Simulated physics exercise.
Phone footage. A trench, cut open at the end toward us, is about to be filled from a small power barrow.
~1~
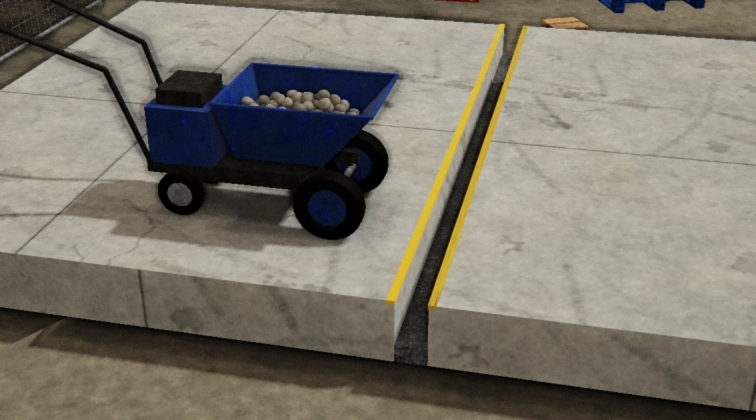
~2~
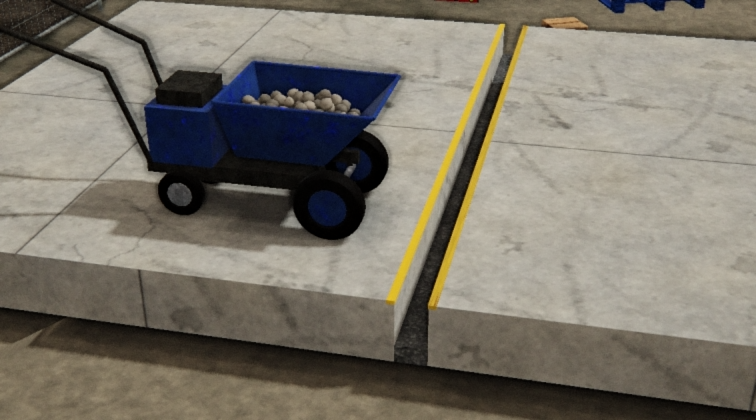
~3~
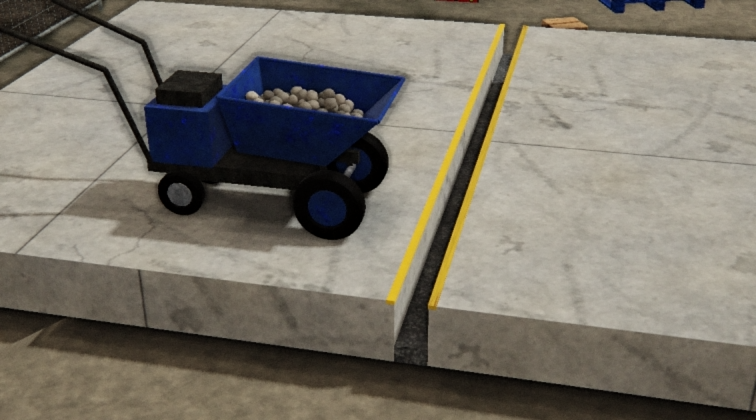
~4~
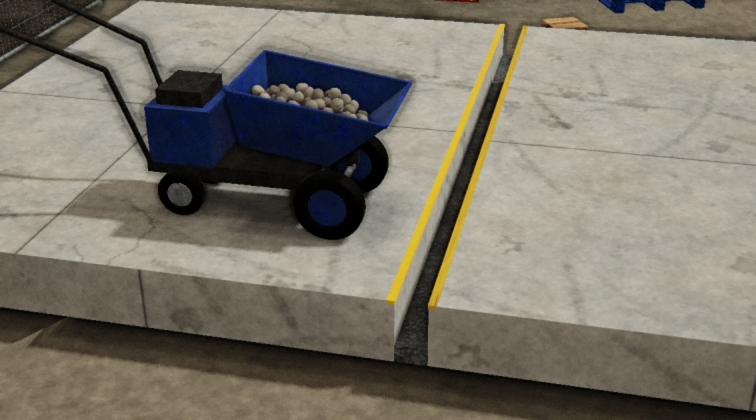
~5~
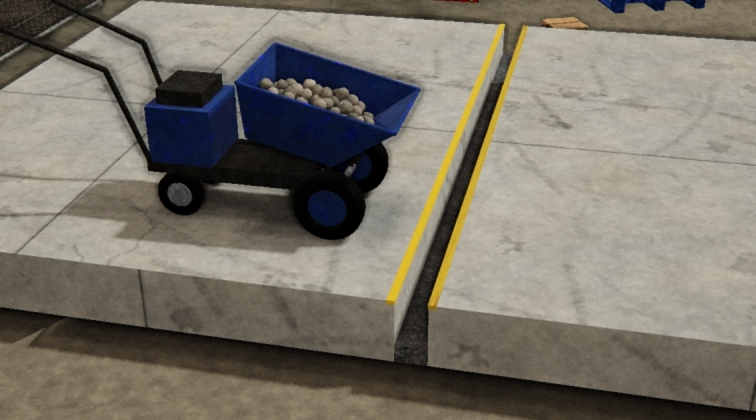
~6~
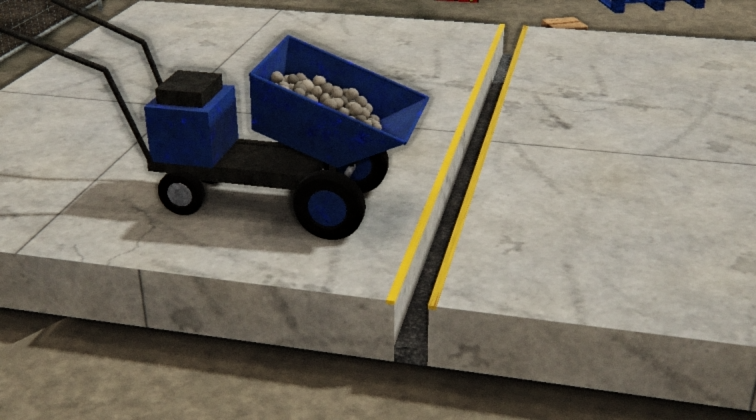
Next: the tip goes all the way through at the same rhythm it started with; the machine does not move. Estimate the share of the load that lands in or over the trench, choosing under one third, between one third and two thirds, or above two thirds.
The amount that reaches the trench will stay below a third.
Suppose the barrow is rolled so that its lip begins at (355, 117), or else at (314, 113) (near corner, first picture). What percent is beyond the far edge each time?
Roughly 40 per cent, then roughly 10 per cent.
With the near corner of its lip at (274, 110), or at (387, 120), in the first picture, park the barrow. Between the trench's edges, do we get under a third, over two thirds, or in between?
The first try: Under a third. The second: Below one third.
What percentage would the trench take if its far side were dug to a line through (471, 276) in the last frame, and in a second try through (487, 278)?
Near 80 % and 100 %.
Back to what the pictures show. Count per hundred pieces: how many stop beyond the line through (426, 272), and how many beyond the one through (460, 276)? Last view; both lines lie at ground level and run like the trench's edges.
Roughly 70 per cent, then roughly 50 per cent.
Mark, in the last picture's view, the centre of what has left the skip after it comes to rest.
The centre comes to rest near (492, 225).
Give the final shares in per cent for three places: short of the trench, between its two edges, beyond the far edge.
Roughly: Short 0, between 10, beyond 70 per cent.
Soon after the last picture, skip tipped steeply; all in the skip.
A little later, skip tipped right over; most in the skip; a small part in or heaped over the trench; about a quarter beyond it.
Later still, skip tipped right over; about a quarter in the skip; a small part in or heaped over the trench; about two thirds beyond it.
At rest, skip tipped right over; about a quarter in the skip; a small part in or heaped over the trench; about two thirds beyond it.
